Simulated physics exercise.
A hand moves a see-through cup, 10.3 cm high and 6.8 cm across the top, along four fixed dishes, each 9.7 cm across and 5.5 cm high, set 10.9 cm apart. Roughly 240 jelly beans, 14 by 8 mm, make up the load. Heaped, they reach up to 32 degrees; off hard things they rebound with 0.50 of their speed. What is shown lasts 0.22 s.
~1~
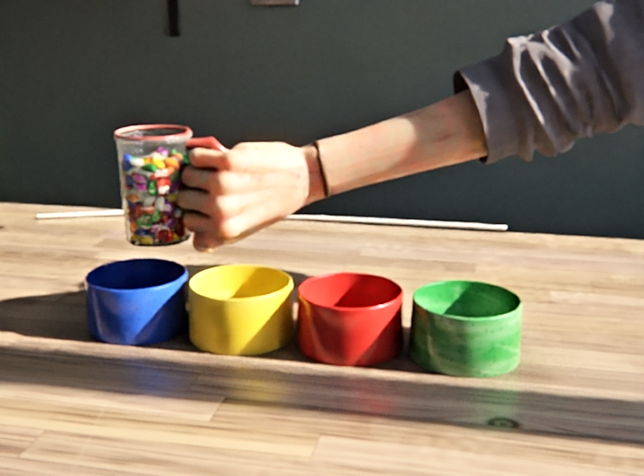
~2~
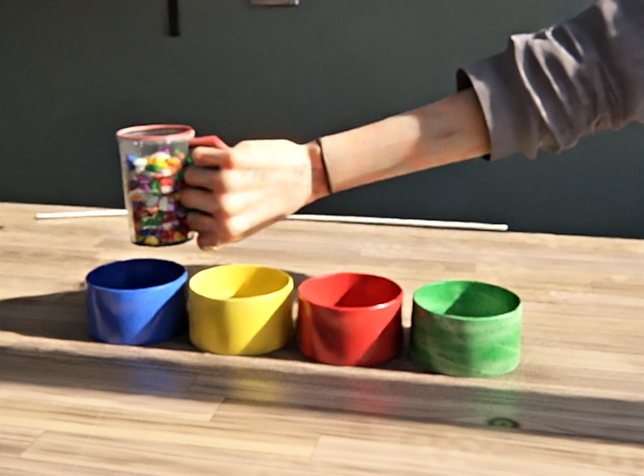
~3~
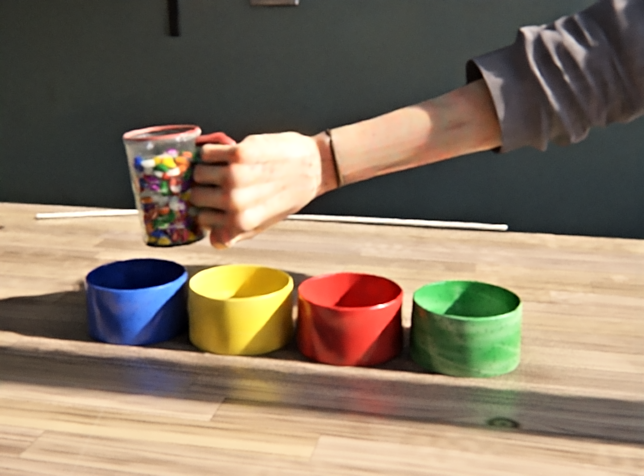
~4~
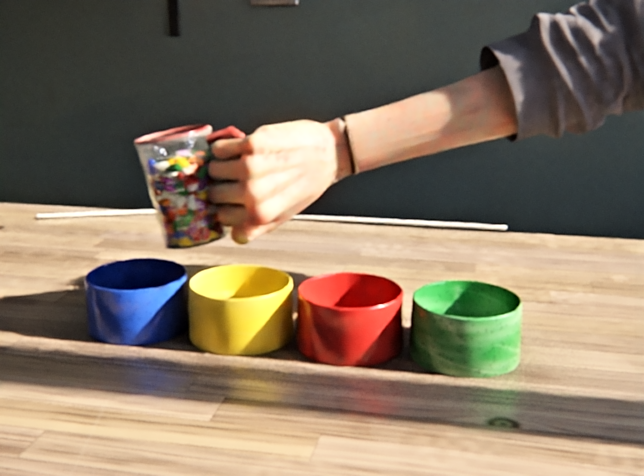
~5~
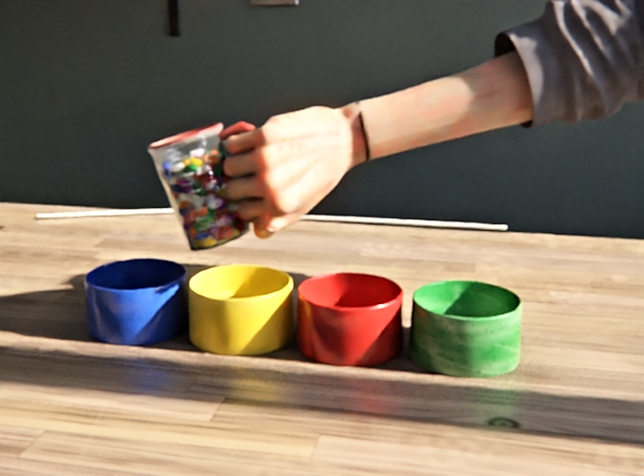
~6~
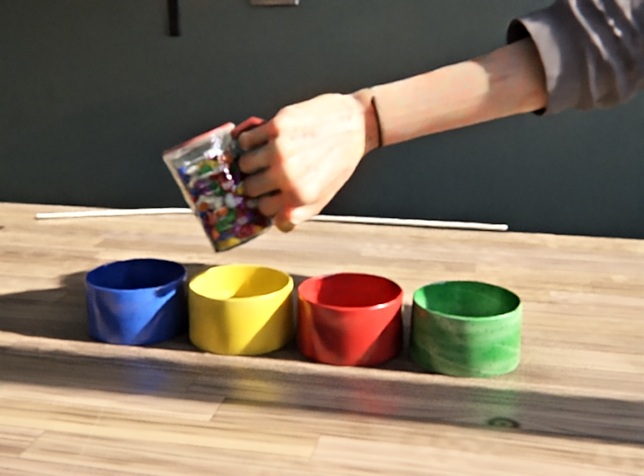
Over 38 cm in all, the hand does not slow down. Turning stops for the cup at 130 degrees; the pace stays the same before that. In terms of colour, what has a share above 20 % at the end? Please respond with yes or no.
Red dish no, blue dish no, green dish yes, yellow dish no, counter no.
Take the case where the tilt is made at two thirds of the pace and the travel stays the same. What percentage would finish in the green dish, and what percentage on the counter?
I'd say green ends at 100 while the counter ends at 0.
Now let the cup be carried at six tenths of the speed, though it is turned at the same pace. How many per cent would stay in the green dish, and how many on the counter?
Green: 0; counter: 10.
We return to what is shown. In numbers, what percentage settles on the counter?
Some 5 in a hundred.
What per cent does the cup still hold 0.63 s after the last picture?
My estimate is about 75 per cent.
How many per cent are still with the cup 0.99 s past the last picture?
About 0 percent of the load.
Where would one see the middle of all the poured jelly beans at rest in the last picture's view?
Centre at rest: Approx. (470, 332) px.
Then, 0.38 s after the last picture, tilt 84 degrees; cup holds 100 %.
Then, 0.63 s after the last picture, tilt 122 degrees; cup holds 75 %, red 5 %, green 15 %.
Then, 0.99 s after the last picture, tilt 130 degrees; cup holds 0 %, red 5 %, green 85 %.
In the end, red 5 %, blue 0 %, green 90 %, yellow 0 %, counter 5 %.
